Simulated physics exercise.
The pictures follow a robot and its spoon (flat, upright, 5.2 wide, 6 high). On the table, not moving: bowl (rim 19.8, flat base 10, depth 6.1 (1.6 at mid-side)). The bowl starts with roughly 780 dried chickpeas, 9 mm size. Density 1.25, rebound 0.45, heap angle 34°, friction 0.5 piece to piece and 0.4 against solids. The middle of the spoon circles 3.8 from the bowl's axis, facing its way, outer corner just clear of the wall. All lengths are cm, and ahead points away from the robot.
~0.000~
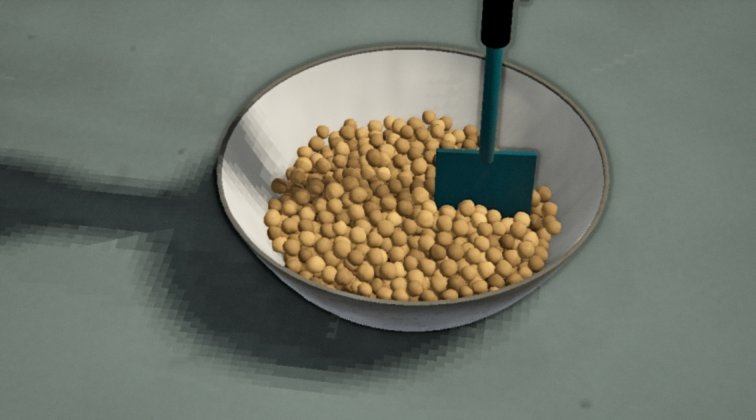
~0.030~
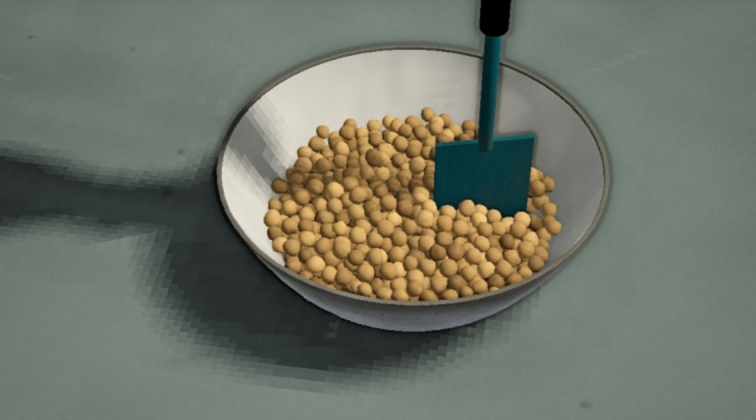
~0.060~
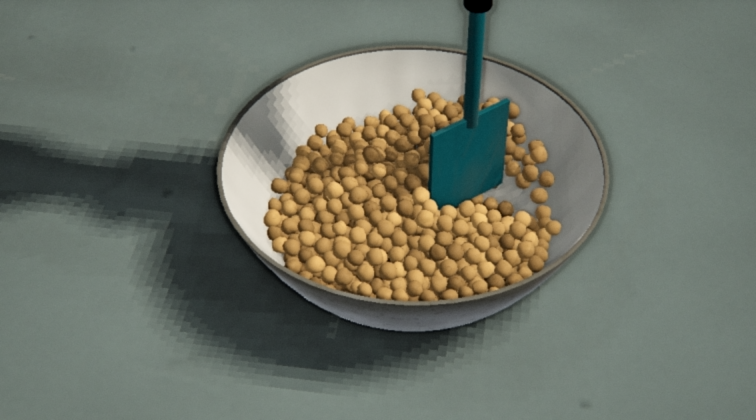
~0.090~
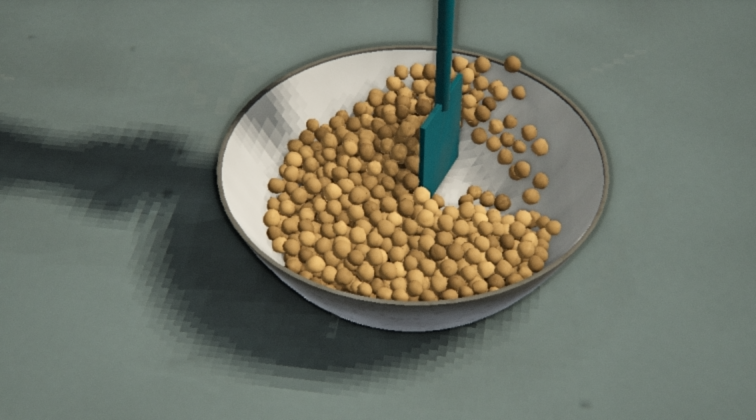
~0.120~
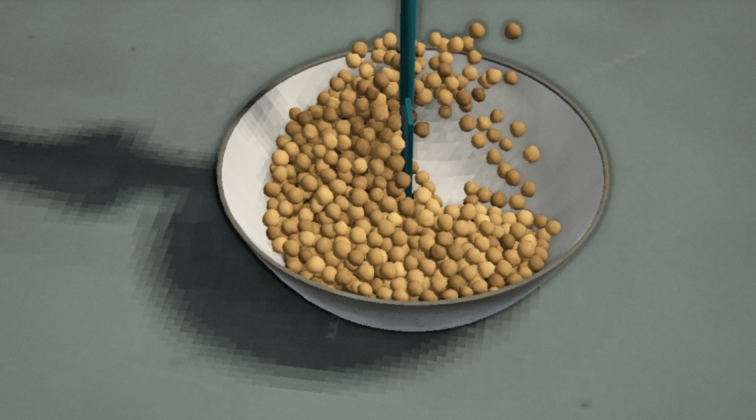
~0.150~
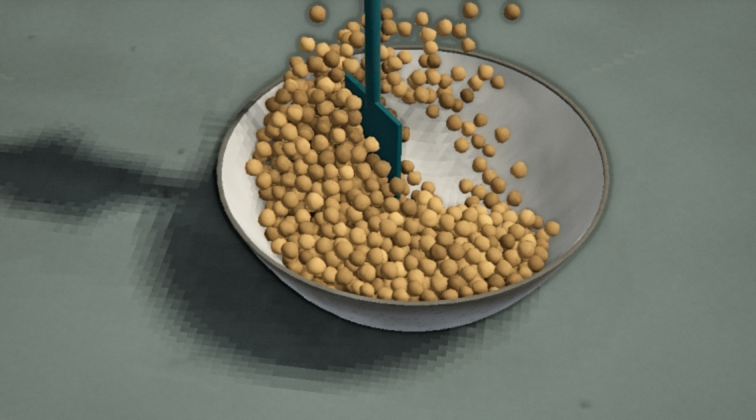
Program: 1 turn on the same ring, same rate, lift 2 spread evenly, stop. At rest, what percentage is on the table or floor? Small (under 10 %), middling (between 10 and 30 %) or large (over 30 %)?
Answer: Middling; between 10 and 30 % of the dried chickpeas finish on the table or floor.
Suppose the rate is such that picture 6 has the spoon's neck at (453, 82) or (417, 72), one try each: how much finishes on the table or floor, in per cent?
About 0 and 10 per cent.
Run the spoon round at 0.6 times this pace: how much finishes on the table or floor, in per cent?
About 5 per cent.
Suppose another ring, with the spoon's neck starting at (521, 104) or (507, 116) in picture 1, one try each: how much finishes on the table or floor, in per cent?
Some 10 and 20 per cent.
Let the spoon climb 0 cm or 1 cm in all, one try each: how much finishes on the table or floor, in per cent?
Some 30 and 25 per cent.
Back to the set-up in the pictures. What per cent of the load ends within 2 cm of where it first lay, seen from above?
About 20 per cent.
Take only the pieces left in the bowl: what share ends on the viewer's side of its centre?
Roughly 55 per cent.
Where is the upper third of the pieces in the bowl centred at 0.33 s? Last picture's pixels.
Around (466, 252).
After 0.24 s, 212° round, highest piece 10 above the table; 718 in the bowl, 9 on the table or floor, 51 in flight or on the tool.
After 0.33 s, 298° round, highest piece 11 above the table; 657 in the bowl, 52 on the table or floor, 69 in flight or on the tool.
After 0.57 s, 0° round, highest piece 5 above the table; 627 in the bowl, 151 on the table or floor.
After 1.27 s, 0° round, highest piece 5 above the table; 627 in the bowl, 151 on the table or floor.
At rest, 627 in the bowl, 151 on the table or floor. That is 19 % on the table or floor.
